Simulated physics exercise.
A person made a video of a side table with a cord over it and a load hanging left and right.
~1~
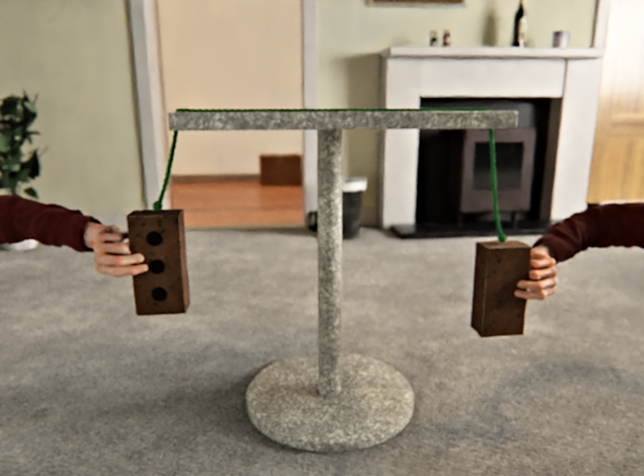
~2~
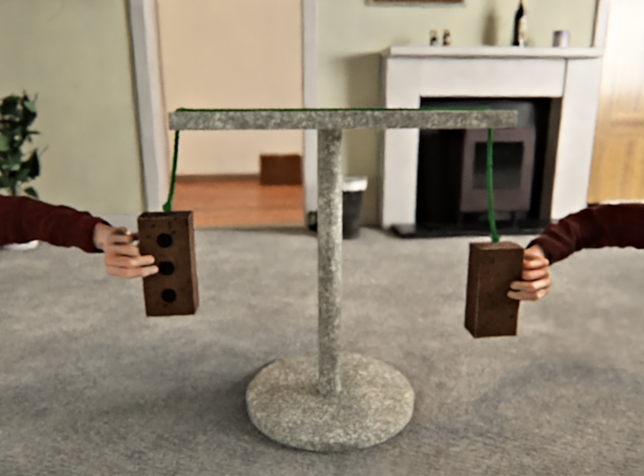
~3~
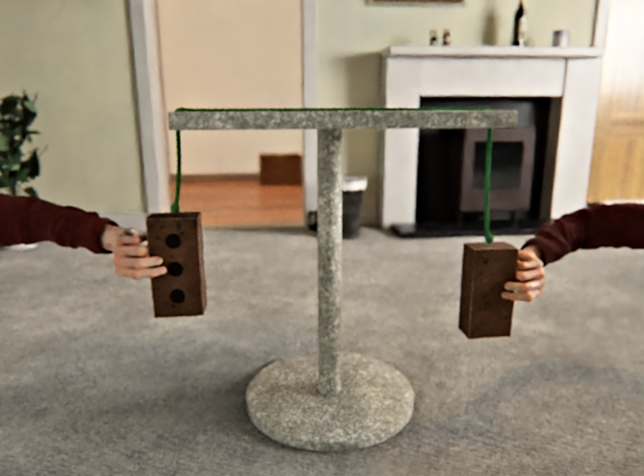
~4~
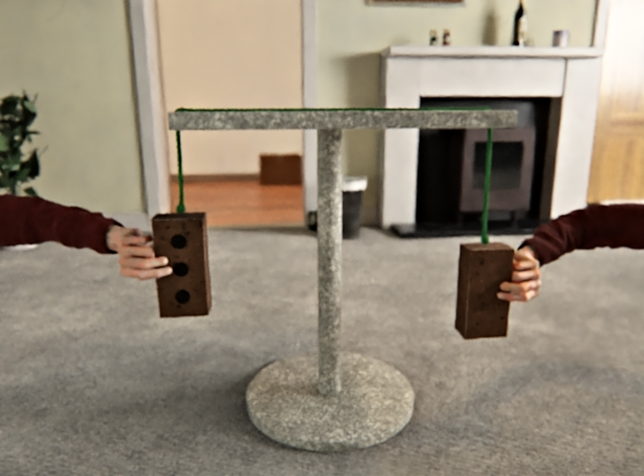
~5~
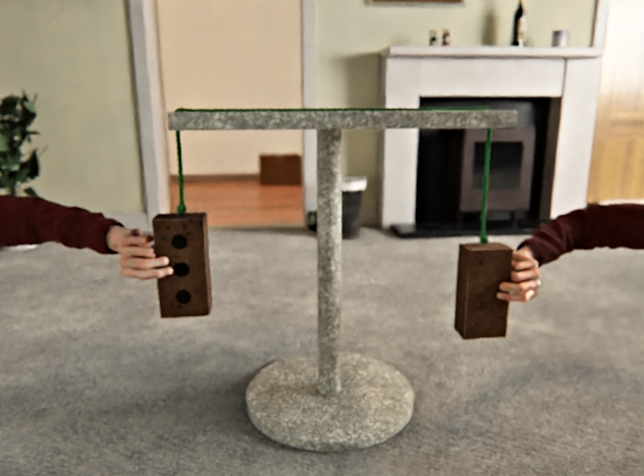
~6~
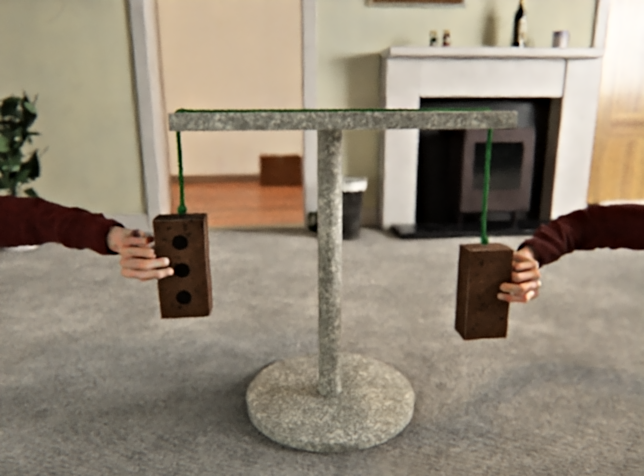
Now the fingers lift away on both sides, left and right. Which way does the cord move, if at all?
The cord does not move.
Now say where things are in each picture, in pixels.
The first frame shows left brick (160, 262); right brick (500, 288); cord over the top (361, 111).
The second frame shows left brick (170, 264); right brick (493, 289).
The third frame shows left brick (178, 265); right brick (487, 290).
The fourth frame shows left brick (183, 265); right brick (484, 290).
The fifth frame shows left brick (184, 265); right brick (483, 290).
The sixth frame shows left brick (184, 266); right brick (483, 291); cord over the top (361, 111).
Then, 0.66 s later than the last view, left brick where it was near (191, 267); right brick where it was near (474, 292).
Then, 1.38 s later than the last view, left brick where it was near (187, 267); right brick where it was near (482, 292).
Finally, left brick where it was near (189, 267); right brick where it was near (474, 292). The cord keeps its balance.
